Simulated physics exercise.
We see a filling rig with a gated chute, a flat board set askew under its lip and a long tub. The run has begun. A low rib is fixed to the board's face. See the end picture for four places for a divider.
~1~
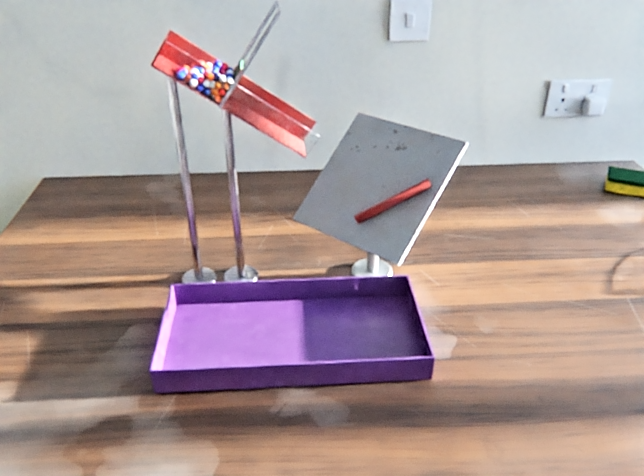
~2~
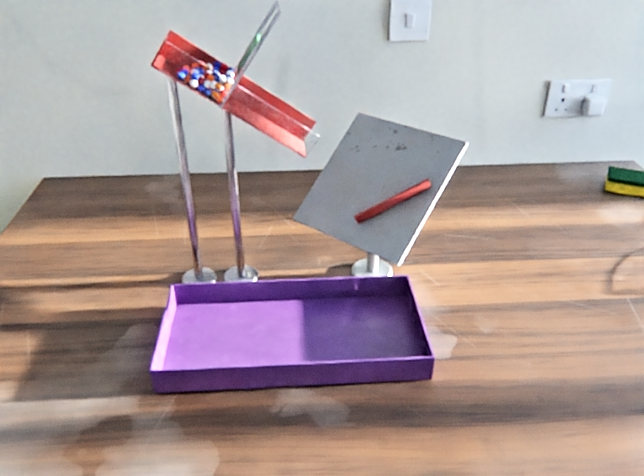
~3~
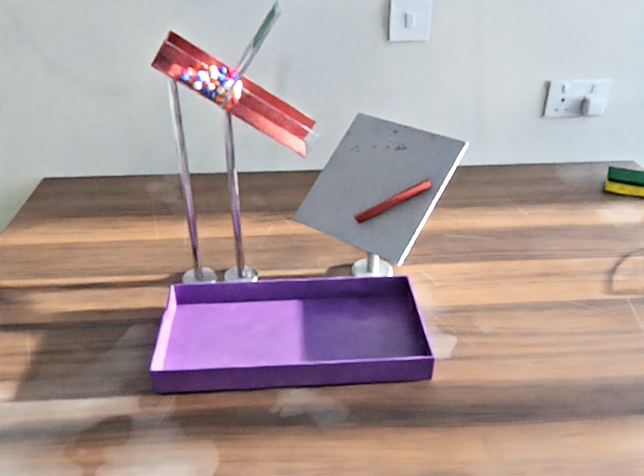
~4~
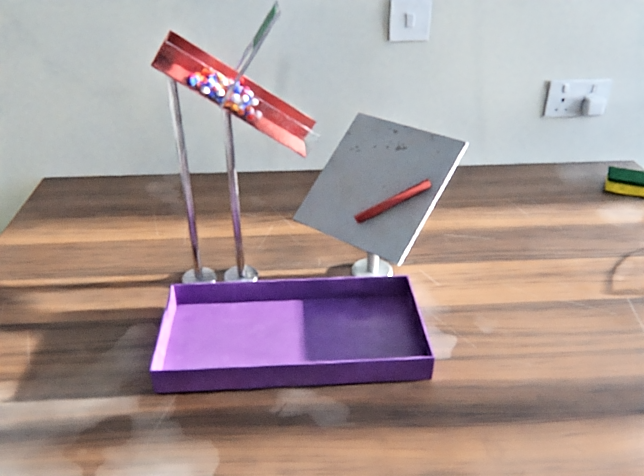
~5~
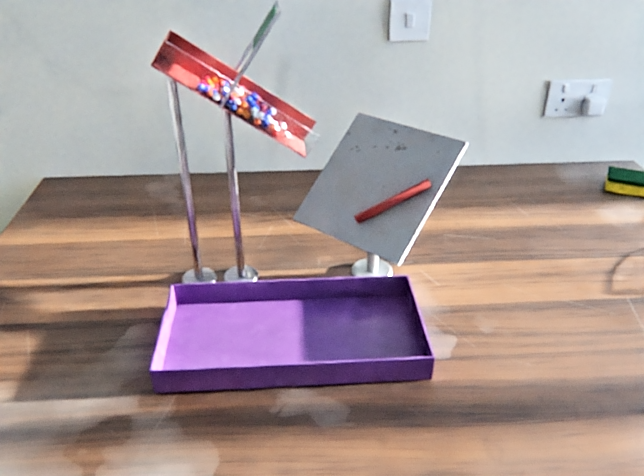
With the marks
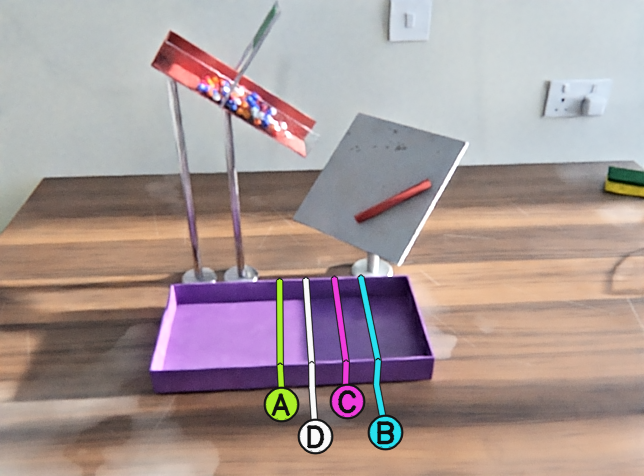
On a wooden table, a gate lifts and colourful beads slide down a red chute.
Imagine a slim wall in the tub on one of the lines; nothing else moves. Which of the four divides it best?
Line D.
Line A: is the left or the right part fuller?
Right.
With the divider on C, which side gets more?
The left side.
On the marked copy, line A crosses the front rim at (280, 364); line B crosses the front rim at (377, 360); line C crosses the front rim at (346, 361); line D crosses the front rim at (311, 363).
If A is chosen, of what is caught, a small part on the left of the divider, nearly all on the right.
If B is chosen, of what is caught, nearly all on the left of the divider, a stray few on the right.
If C is chosen, of what is caught, nearly all on the left of the divider, a small part on the right.
If D is chosen, of what is caught, about half on the left of the divider, about half on the right.
